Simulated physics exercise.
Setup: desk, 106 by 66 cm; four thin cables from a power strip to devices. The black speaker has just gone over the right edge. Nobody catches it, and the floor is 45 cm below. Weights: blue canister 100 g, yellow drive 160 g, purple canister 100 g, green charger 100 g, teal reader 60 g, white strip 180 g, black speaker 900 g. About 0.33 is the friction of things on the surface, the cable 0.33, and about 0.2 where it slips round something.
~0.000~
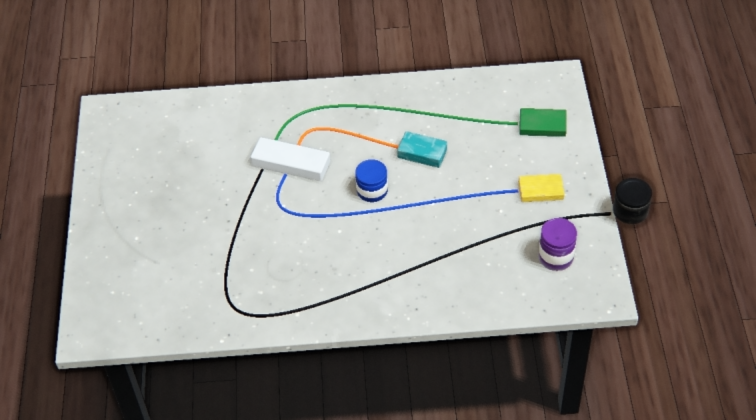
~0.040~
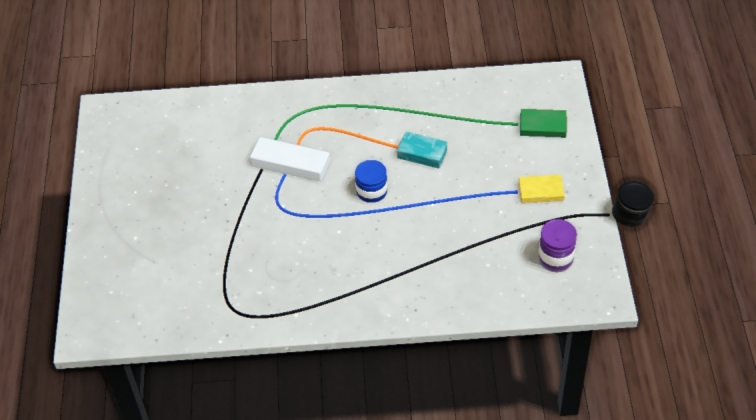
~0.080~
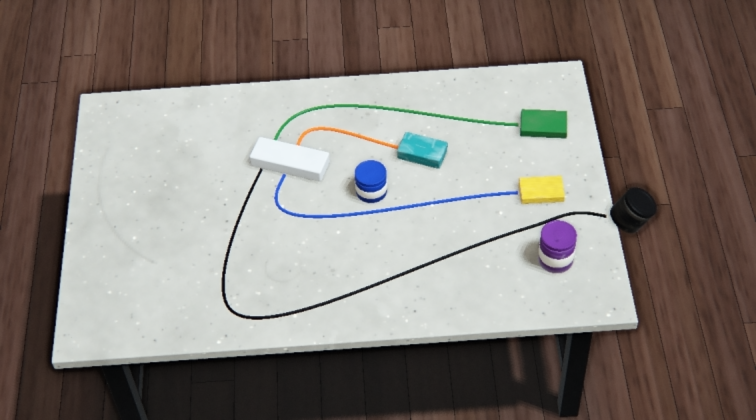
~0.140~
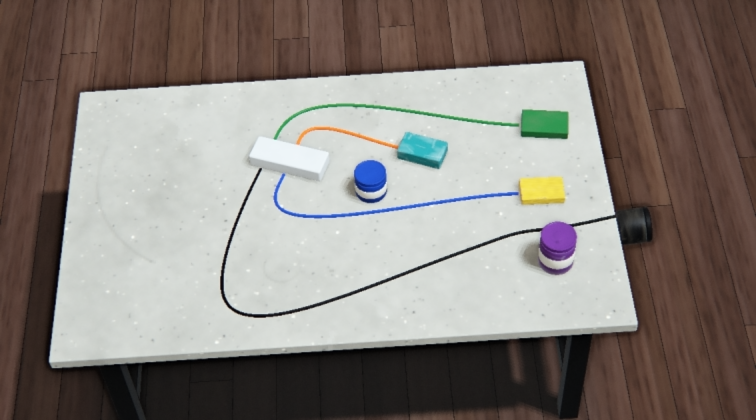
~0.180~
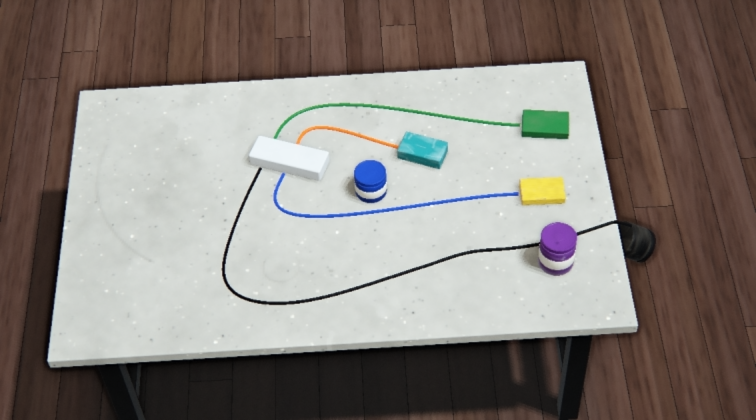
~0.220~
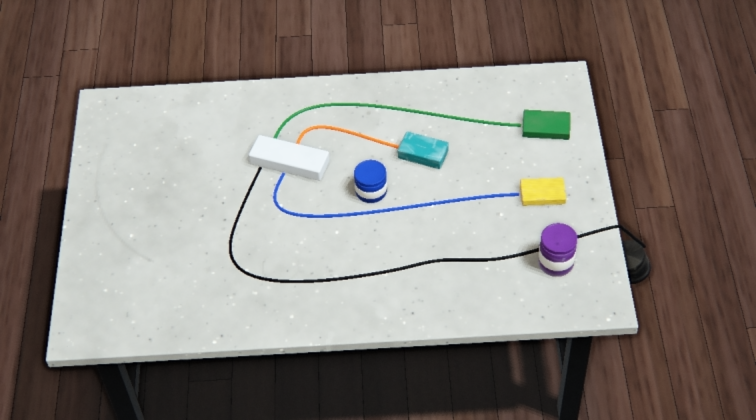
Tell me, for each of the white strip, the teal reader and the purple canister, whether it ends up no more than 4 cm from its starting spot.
Answers: White strip: No; teal reader: Yes; purple canister: Yes.
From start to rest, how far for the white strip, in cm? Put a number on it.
Roughly 6 cm.
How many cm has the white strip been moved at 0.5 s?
Some 6 cm.
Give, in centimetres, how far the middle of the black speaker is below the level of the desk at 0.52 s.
I'd put it at about 40 centimetres under.
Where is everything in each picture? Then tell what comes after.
Shows, white strip (290, 154); teal reader (422, 145); purple canister (559, 232); black cable runs through (246, 206) (228, 299) (337, 298) (446, 256), in the first frame.
Shows, black speaker (635, 194); black cable runs through (245, 206) (335, 299), in the second frame.
Shows, black speaker (634, 210); black cable runs through (244, 206) (334, 300), in the third frame.
Shows, black speaker (634, 226); black cable runs through (243, 205) (336, 299), in the fourth frame.
Shows, black speaker (633, 242); black cable runs through (243, 205) (356, 289) (583, 232), in the fifth frame.
Shows, white strip (289, 153); teal reader (423, 146); purple canister (559, 237); black cable runs through (243, 205) (270, 280) (390, 271) (509, 257) (620, 226), in the sixth frame.
At 0.5 s, the strip's end of the black cable at (328, 184); white strip 6 cm off its start, blue canister 2 cm off its start, black speaker over the edge.
At 0.8 s, the strip's end of the black cable at (333, 183); white strip 6 cm off its start, blue canister 2 cm off its start, black speaker over the edge.
At 1.1 s, the strip's end of the black cable at (333, 183); white strip 6 cm off its start at (321, 153), blue canister 2 cm off its start at (375, 165), black speaker over the edge.
At 1.4 s, the strip's end of the black cable at (333, 183); white strip 6 cm off its start, blue canister 2 cm off its start, black speaker over the edge.
At 2.6 s, the strip's end of the black cable at (333, 183); white strip 6 cm off its start at (321, 153), teal reader 0 cm off its start at (422, 145), purple canister 0 cm off its start at (559, 237), blue canister 2 cm off its start at (374, 165).
